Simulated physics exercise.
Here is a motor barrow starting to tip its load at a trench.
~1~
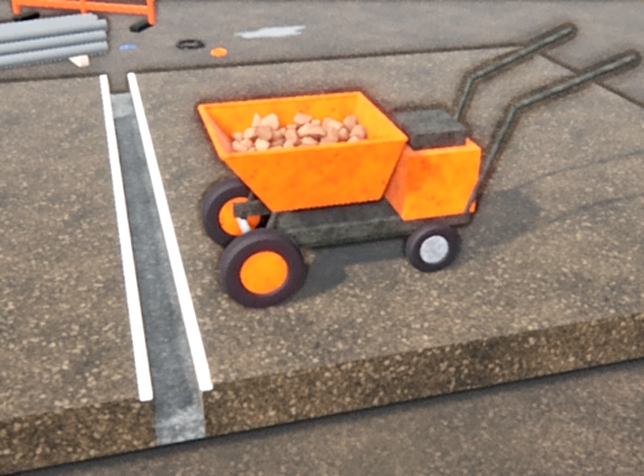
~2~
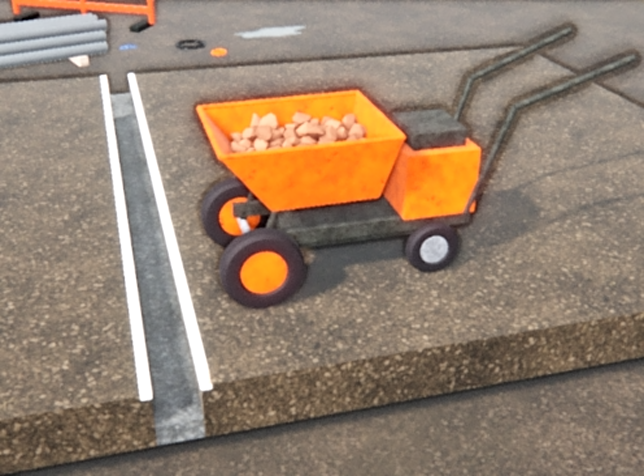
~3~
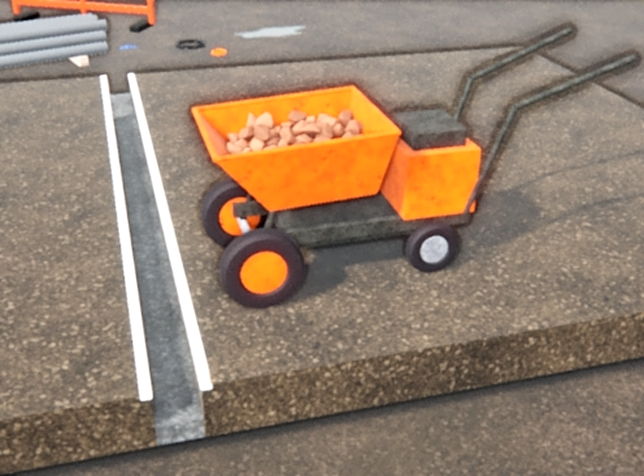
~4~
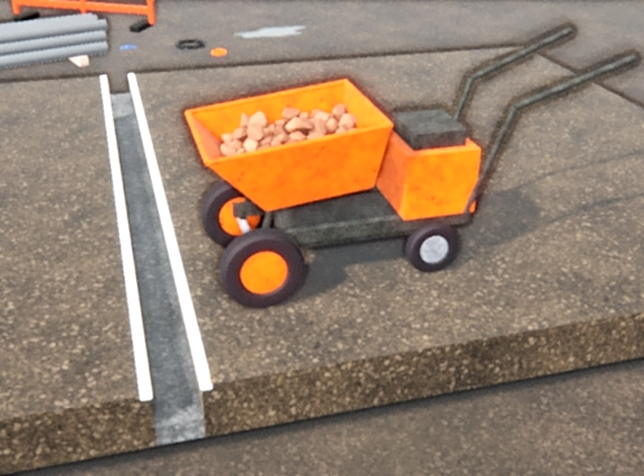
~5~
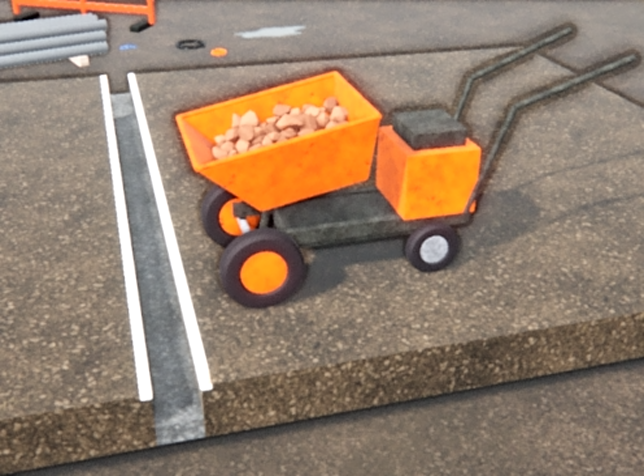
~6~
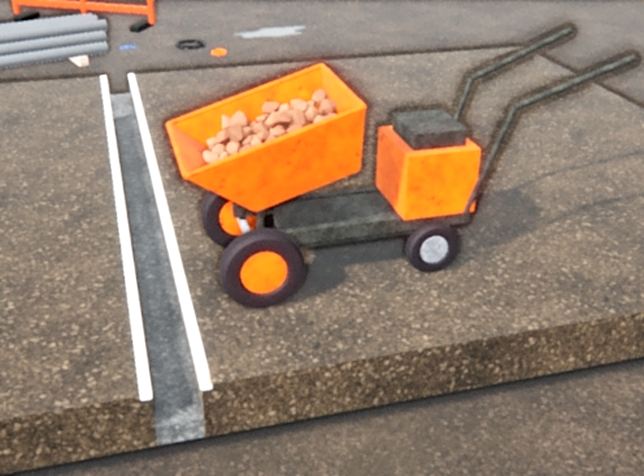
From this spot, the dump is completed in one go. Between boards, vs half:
The amount in the trench falls below half.
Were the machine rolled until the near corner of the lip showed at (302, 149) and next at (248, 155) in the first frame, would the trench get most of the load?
First spot the bulk of it, second spot a minority of it.
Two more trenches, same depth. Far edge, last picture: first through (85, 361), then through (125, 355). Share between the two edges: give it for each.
The first try comes out at 80 percent and the second at 0 percent.
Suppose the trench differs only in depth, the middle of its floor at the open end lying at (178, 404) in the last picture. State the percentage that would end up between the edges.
Estimated share: Approx. 0 %.
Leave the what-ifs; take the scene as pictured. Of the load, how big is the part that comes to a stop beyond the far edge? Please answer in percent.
Roughly 80 per cent of the load.
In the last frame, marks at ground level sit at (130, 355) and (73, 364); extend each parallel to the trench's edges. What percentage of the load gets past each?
Close to 80 per cent, then close to 40 per cent.
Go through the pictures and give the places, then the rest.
In the first picture, lip of the skip at (224, 157), level; top of the load at (306, 130), lumps of rubble; first edge of the trench at (196, 344); far edge at (140, 352), the trench under half as wide as the skip, and about as deep as wide.
In the second picture, lip of the skip at (222, 158), level; top of the load at (316, 132).
In the third picture, lip of the skip at (216, 160), tipped barely; top of the load at (302, 141).
In the fourth picture, lip of the skip at (208, 164), tipped a little; top of the load at (318, 129).
In the fifth picture, lip of the skip at (198, 169), tipped a little; top of the load at (309, 125).
In the sixth picture, lip of the skip at (186, 177), tipped clearly; top of the load at (309, 127); first edge of the trench at (196, 344); far edge at (140, 352).
Soon, skip tipped steeply; all in the skip.
A while on, skip tipped right over; about two thirds in the skip; about a quarter beyond it.
Towards the end, skip tipped right over; about a quarter in the skip; most beyond it.
Finally, skip tipped right over; about a quarter in the skip; a stray few in or heaped over the trench; most beyond it.
